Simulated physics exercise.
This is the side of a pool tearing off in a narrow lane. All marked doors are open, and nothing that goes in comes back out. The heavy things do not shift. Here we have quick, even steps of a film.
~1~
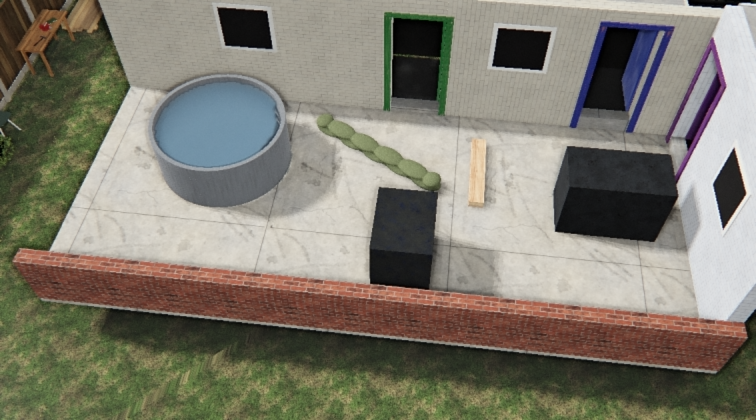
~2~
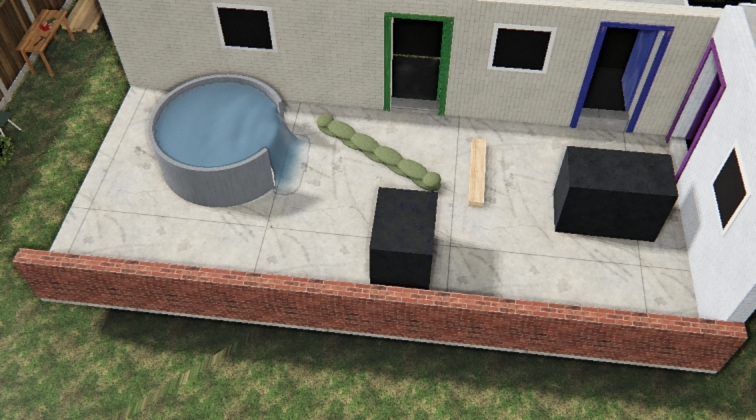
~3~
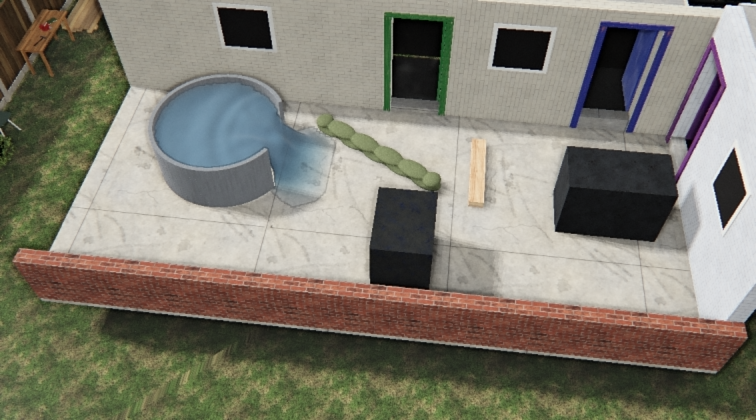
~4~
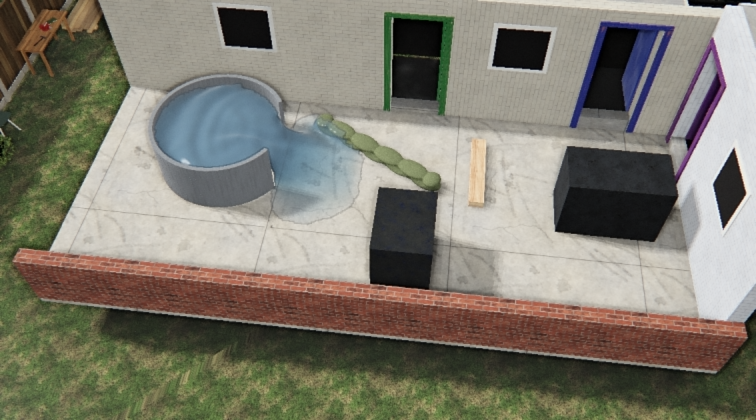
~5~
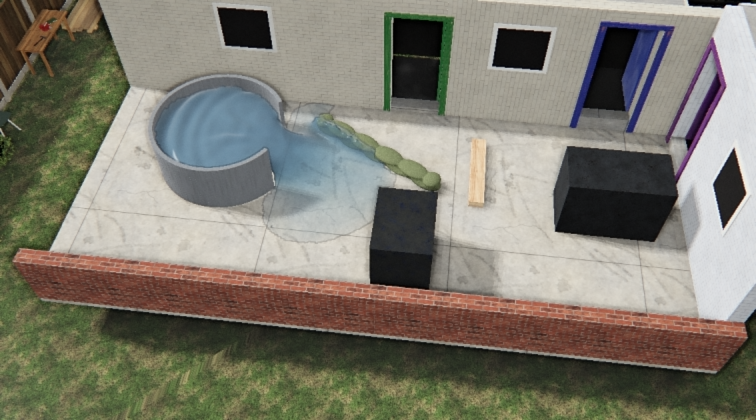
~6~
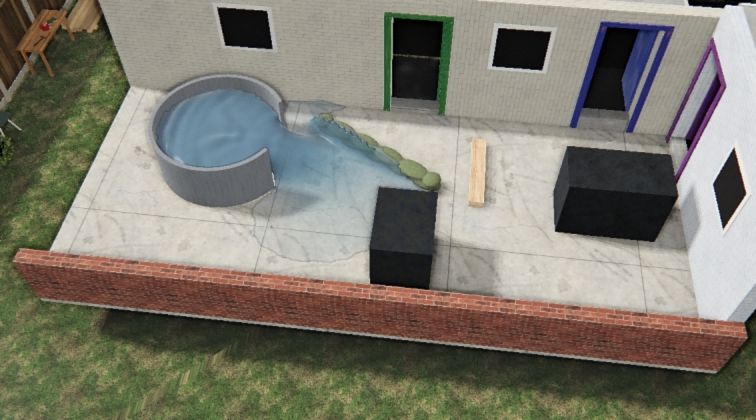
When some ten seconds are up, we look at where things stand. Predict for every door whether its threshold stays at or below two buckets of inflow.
The blue door stays at or below. The green door stays at or below. The purple door stays at or below.
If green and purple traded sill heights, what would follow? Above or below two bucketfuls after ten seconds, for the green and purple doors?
I reckon the green door gets less than that, and the purple door gets more than that.
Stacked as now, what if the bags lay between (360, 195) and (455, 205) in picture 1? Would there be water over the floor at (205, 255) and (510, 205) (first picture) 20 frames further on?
The first point would be inundated and the second inundated.
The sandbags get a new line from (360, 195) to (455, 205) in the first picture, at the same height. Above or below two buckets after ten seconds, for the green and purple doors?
As for the green door, it exceeds it; as for the purple door, it exceeds it.
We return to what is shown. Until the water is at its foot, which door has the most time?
My answer is the purple-painted one.
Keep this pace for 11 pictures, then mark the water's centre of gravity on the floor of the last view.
Close to (328, 185).
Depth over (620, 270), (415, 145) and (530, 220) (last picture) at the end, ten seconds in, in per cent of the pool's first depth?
Roughly 14 per cent, 8 per cent and 10 per cent.
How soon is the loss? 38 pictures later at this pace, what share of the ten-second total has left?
Share gone by then: About 20 %.
A moment on, water covers 30 % of the floor; the blue door not reached, the green door not reached, the purple door not reached.
Next, water covers 55 % of the floor; the blue door not reached, the green door wet at the sill, nothing in, the purple door not reached.
Then, water covers 70 % of the floor; the blue door wet at the sill, nothing in, the green door wet at the sill, nothing in, the purple door not reached.
Later, water covers 90 % of the floor; the blue door wet at the sill, nothing in, the green door wet at the sill, nothing in, the purple door under two buckets in.
In the end, water covers 95 % of the floor; the blue door wet at the sill, nothing in, the green door wet at the sill, nothing in, the purple door under two buckets in.
